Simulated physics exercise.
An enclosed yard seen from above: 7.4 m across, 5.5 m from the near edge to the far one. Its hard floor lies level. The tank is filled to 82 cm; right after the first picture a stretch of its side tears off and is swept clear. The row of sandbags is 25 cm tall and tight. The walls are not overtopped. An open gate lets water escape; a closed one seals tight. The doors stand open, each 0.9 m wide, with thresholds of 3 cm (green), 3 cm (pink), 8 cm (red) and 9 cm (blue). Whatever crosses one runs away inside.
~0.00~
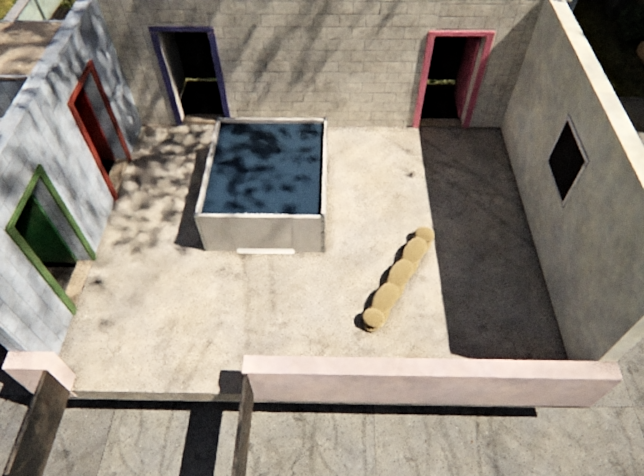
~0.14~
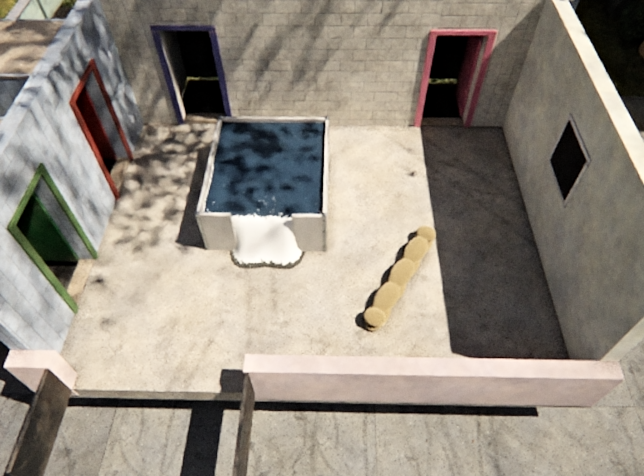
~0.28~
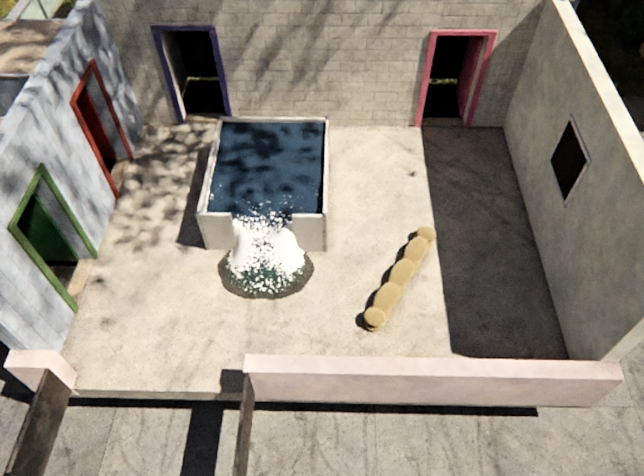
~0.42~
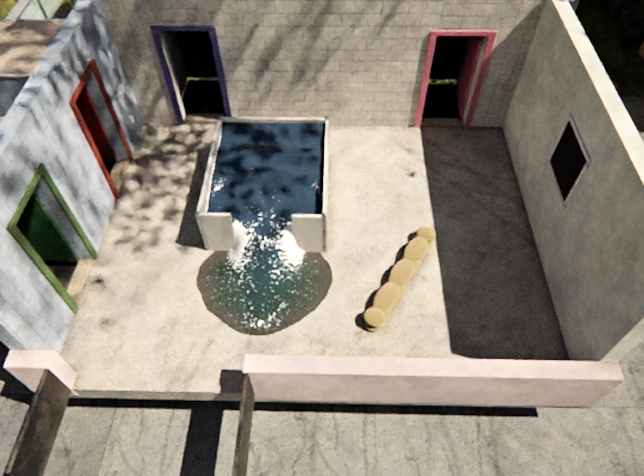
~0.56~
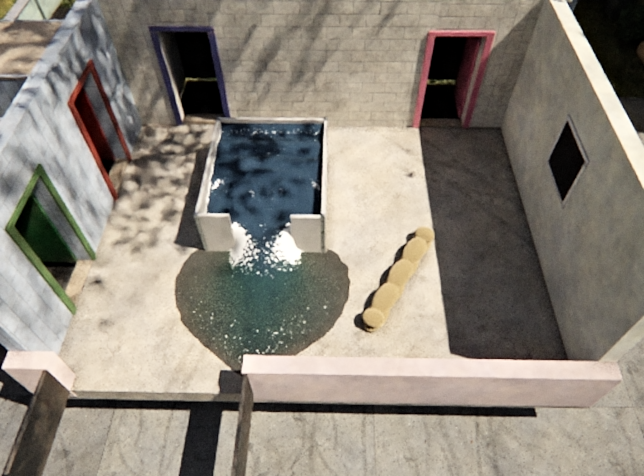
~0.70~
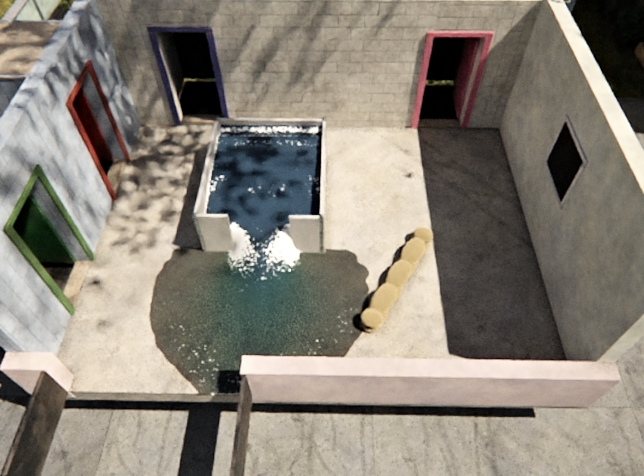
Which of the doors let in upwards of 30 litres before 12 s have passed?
Door by door: At the green door it keeps below the limit; at the pink door it exceeds the limit; at the red door it keeps below the limit; at the blue door it keeps below the limit.
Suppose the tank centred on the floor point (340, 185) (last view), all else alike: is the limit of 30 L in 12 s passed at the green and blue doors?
Then: Green above, blue not over.
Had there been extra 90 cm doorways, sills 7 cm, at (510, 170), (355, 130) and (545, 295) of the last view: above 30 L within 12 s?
In turn: Under, below, past it.
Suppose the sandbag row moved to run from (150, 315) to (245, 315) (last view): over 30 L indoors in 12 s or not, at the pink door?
Against that limit: Pink above.
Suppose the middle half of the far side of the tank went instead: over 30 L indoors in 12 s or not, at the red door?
Against that limit: Red above.
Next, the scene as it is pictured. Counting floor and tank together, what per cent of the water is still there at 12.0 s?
Roughly 50 in a hundred.
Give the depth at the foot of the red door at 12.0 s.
Some 3.5 cm.
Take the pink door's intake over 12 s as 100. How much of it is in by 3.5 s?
About 0 per cent.
After 1.4 s water covers 25 % of the floor and is deepest (48 cm) near (266, 254); green door not reached, pink door not reached, red door not reached, blue door not reached.
After 2.2 s water covers 35 % of the floor and is deepest (37 cm) near (266, 254); green door 2 cm at the sill, 0 L in, pink door not reached, red door not reached, blue door not reached.
After 3.5 s water covers 45 % of the floor and is deepest (30 cm) near (266, 254); green door 3 cm at the sill, 0 L in, pink door not reached, red door not reached, blue door not reached.
After 7.0 s water covers 75 % of the floor and is deepest (16 cm) near (266, 254); green door 2 cm at the sill, 1 L in, pink door 9 cm at the sill, 33 L in, red door not reached, blue door not reached.
After 12.0 s water covers 85 % of the floor and is deepest (8 cm) near (266, 254); green door 1 cm at the sill, 1 L in, pink door 7 cm at the sill, 108 L in, red door 3 cm at the sill, 0 L in, blue door 4 cm at the sill, 0 L in.
